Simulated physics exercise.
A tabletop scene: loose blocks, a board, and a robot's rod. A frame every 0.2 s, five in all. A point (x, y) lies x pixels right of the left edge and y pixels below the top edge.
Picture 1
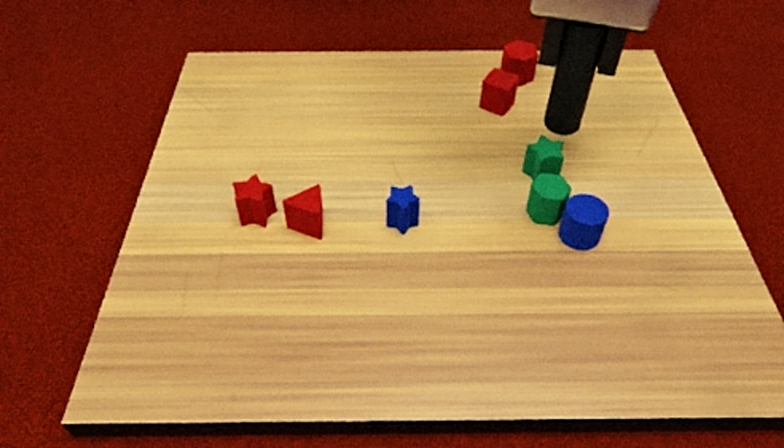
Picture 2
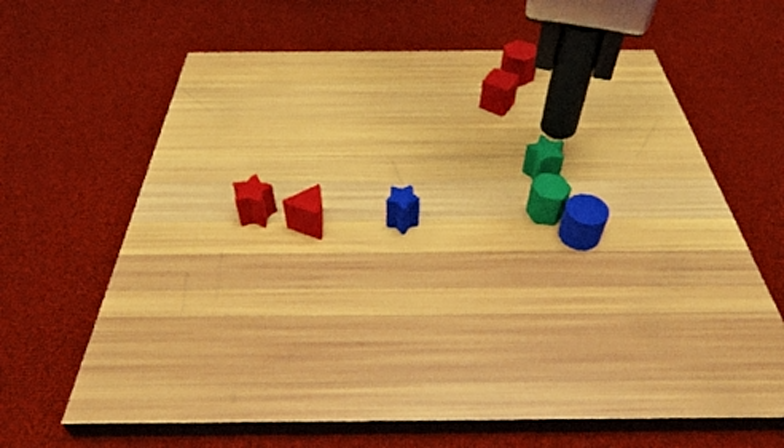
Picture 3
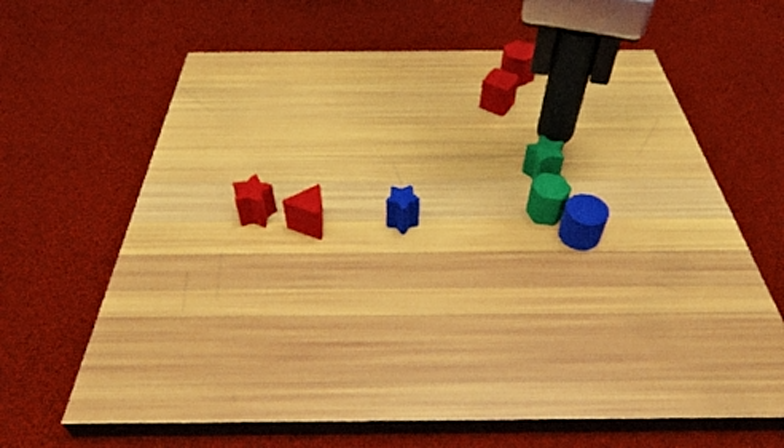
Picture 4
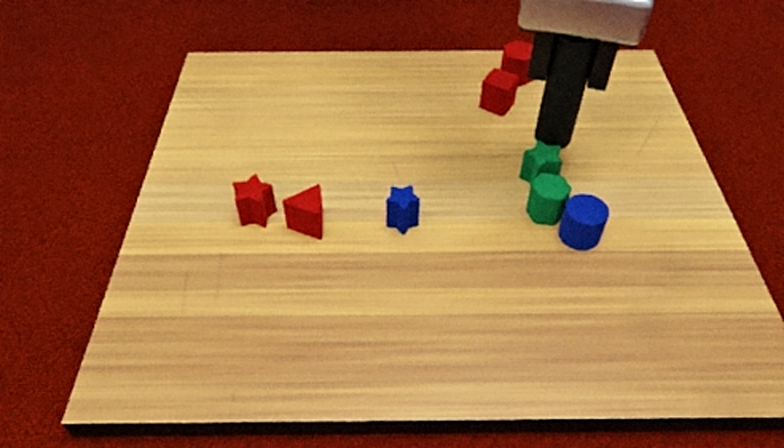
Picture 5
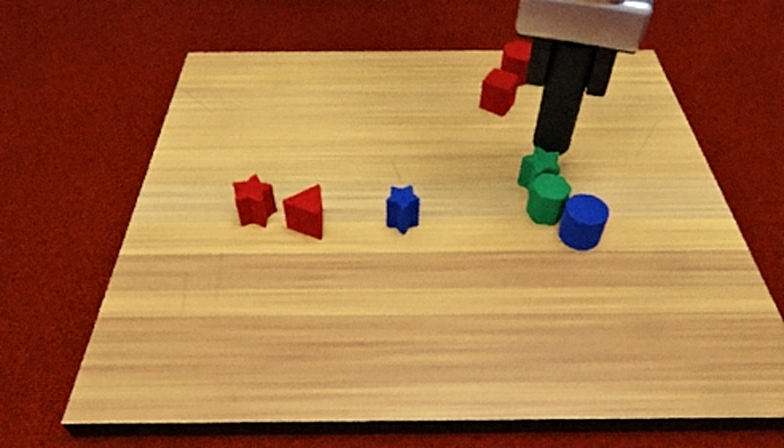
A black rod on a robot arm inches down and slightly left at the upper right of a pale wooden board, seen from above at an angle by a still camera. A green star, green hexagonal block and blue cylinder sit below it, two red blocks behind, and a blue star, red triangle and red star farther left. The rod nudges the green star slightly toward the viewer, while the other blocks stay still.
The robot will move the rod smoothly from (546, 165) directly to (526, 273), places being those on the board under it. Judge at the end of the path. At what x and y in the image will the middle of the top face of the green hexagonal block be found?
My prediction: (529, 304).
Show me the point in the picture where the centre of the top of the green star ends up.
It should be at (518, 273) by then.
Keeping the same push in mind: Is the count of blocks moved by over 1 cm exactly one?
I'd say no.
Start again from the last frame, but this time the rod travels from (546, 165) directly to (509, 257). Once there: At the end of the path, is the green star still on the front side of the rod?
My answer is yes.
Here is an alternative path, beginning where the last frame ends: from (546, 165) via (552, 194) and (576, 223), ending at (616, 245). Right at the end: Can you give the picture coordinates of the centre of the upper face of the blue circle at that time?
I'd expect the centre of its top face to be at (624, 251).
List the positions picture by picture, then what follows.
The first frame shows lower end of the rod (561, 125), tops of blocks, green star (548, 147), green hexagonal block (552, 186), blue circle (588, 209).
The second frame shows rod (558, 129), blocks as before.
The third frame shows rod (555, 134), blocks as before.
The fourth frame shows rod (552, 139), green star (545, 152).
The fifth frame shows rod (551, 145), green star (543, 159), green hexagonal block (552, 186), blue circle (588, 209).
The first path, step by step. One third of the way, rod (542, 178); green star (532, 193); green hexagonal block (545, 218); blue circle (590, 212).
Two thirds of the way, rod (536, 214); green star (525, 231); green hexagonal block (537, 258); blue circle (590, 212).
At the end, rod (531, 253); green star (518, 273); green hexagonal block (529, 304); blue circle (590, 212).
